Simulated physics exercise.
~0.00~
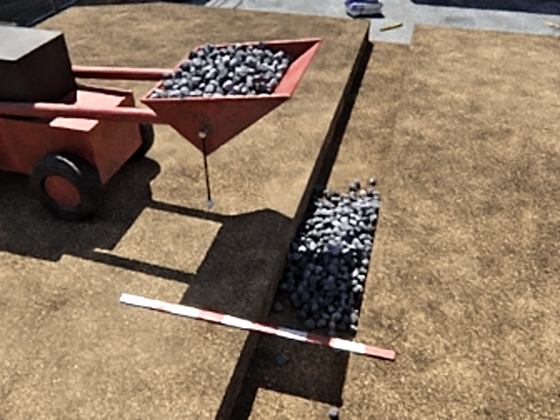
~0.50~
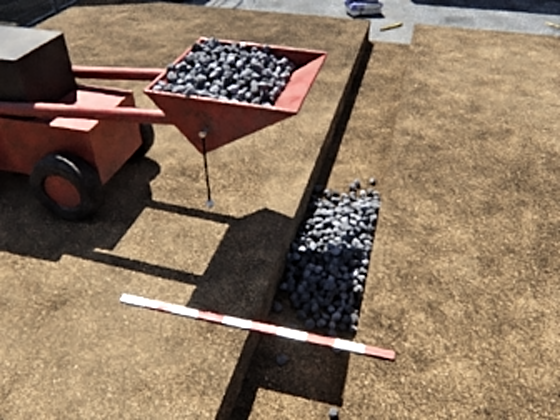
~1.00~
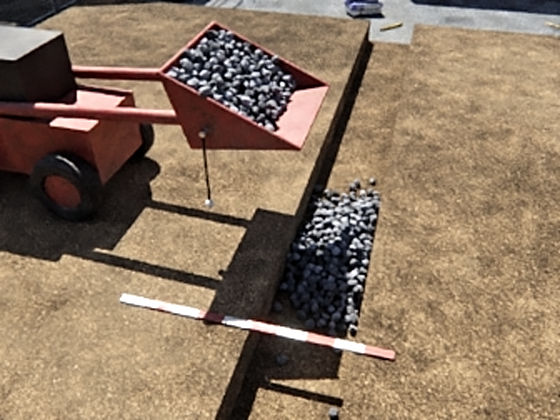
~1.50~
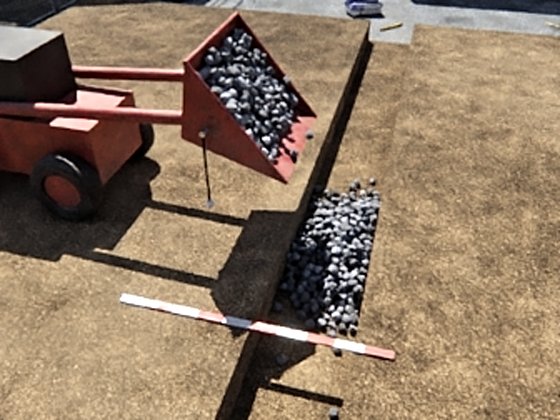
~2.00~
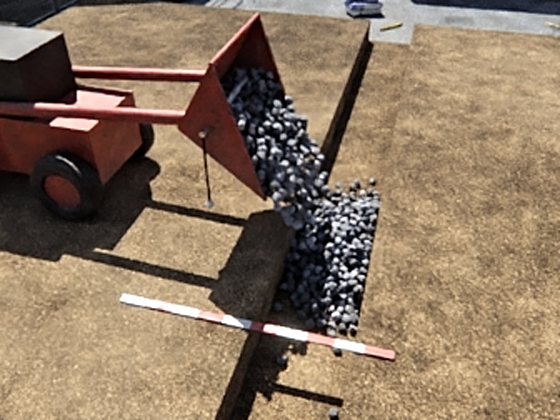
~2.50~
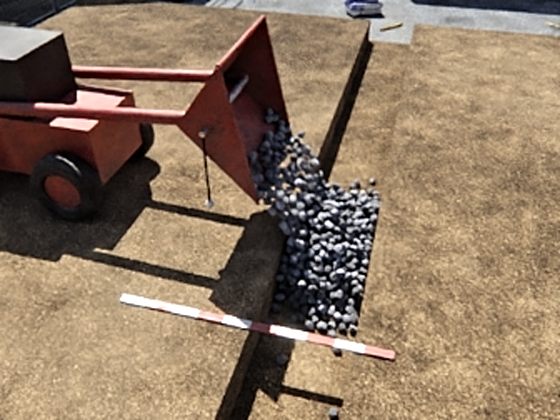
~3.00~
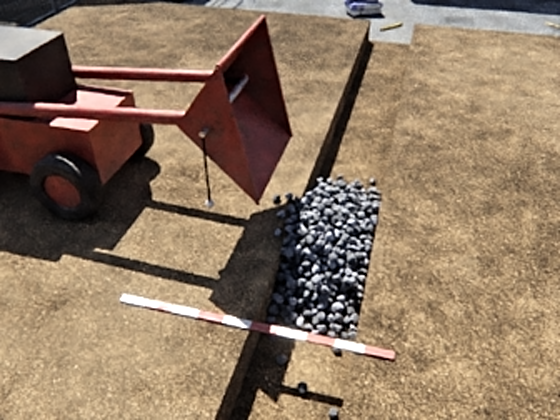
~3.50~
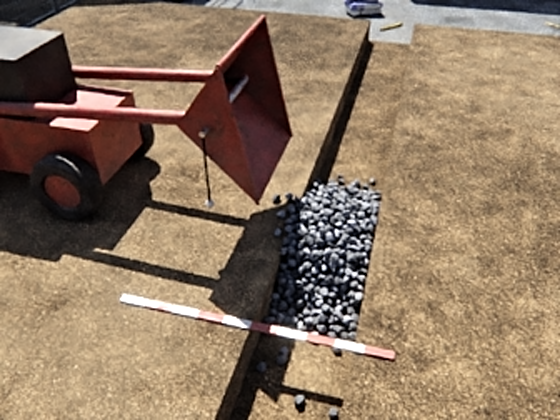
Red loader tipping its bucket and pouring dark stones onto a pile in a trench, ending emptied with the bucket still tilted.
